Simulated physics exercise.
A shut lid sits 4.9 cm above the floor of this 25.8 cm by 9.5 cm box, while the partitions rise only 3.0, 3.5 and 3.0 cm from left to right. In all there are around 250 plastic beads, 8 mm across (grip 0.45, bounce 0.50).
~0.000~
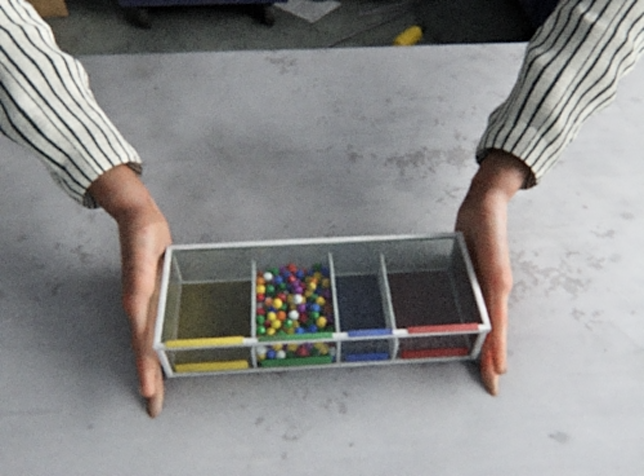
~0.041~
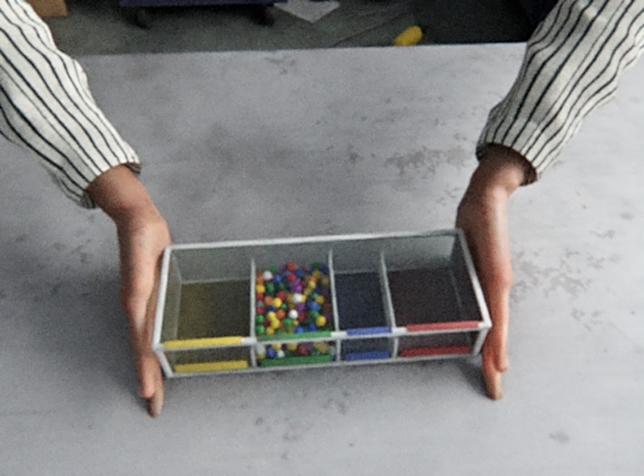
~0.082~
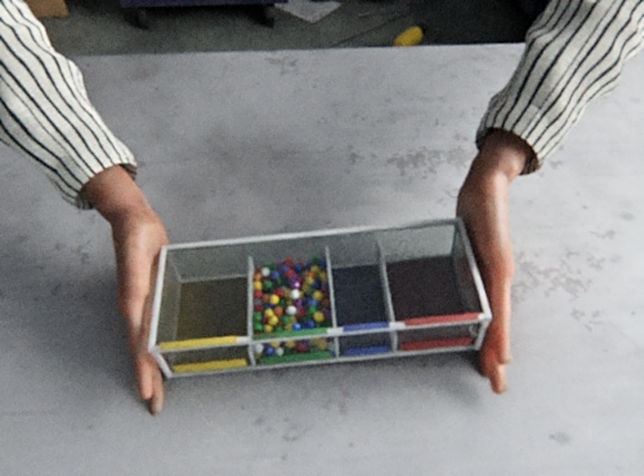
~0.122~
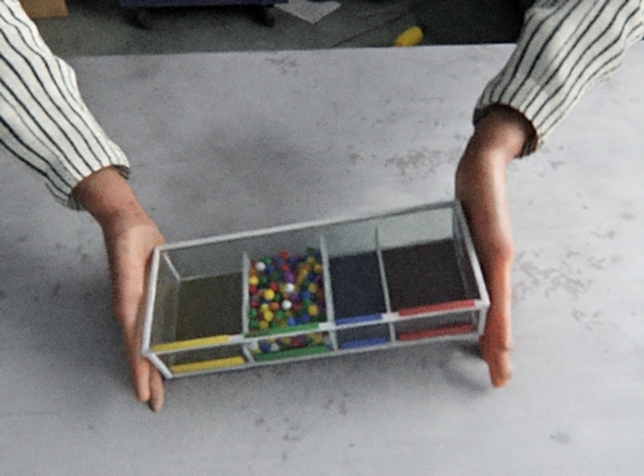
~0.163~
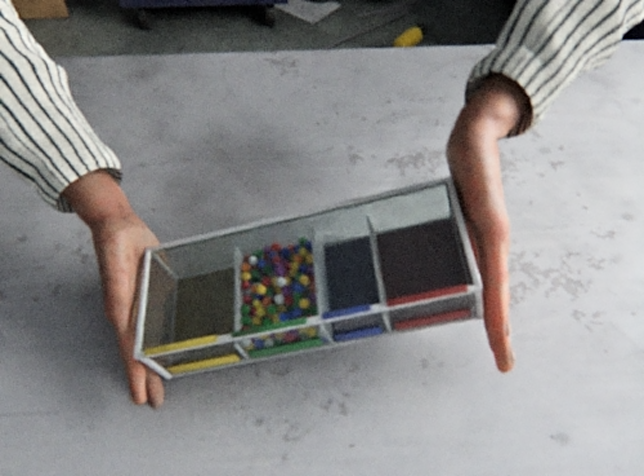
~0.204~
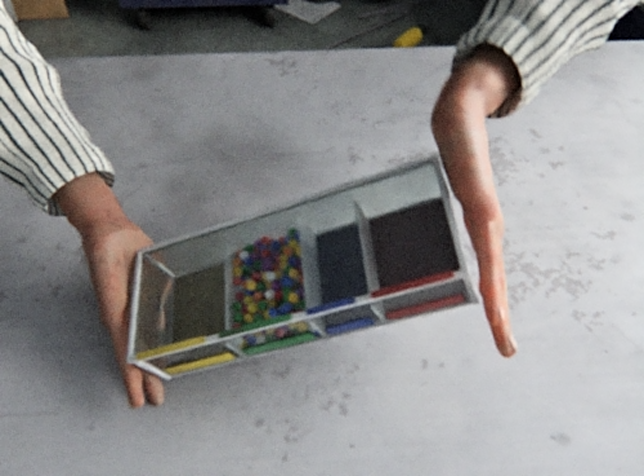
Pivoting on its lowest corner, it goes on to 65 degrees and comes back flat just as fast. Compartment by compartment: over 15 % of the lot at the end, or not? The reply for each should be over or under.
For red it is under, for blue it is under, for green it is over, for yellow it is over.
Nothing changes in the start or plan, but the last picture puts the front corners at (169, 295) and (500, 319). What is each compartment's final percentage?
Red = 5 %; blue = 10 %; green = 90 %; yellow = 0 %.
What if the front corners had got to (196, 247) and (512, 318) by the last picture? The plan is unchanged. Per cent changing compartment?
Then around 10 percent would end up out of place.
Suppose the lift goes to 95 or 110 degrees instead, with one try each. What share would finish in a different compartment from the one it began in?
Around 60 and 65 in a hundred, respectively.
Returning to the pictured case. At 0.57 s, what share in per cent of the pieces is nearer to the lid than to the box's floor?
Something like 40 percent of the pieces.
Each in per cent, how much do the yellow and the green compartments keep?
Yellow at 30 and green at 70, in per cent.
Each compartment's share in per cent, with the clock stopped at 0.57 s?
In per cent: Red 0, blue 0, green 85, yellow 15.
After 0.57 s, tilt 63 degrees; green 85 %, yellow 15 %.
After 0.82 s, tilt 24 degrees; green 70 %, yellow 30 %.
Then, at 1.17 s, tilt 0 degrees; green 70 %, yellow 30 %.
At rest (1.6 s), red 0 %, blue 0 %, green 70 %, yellow 30 %.
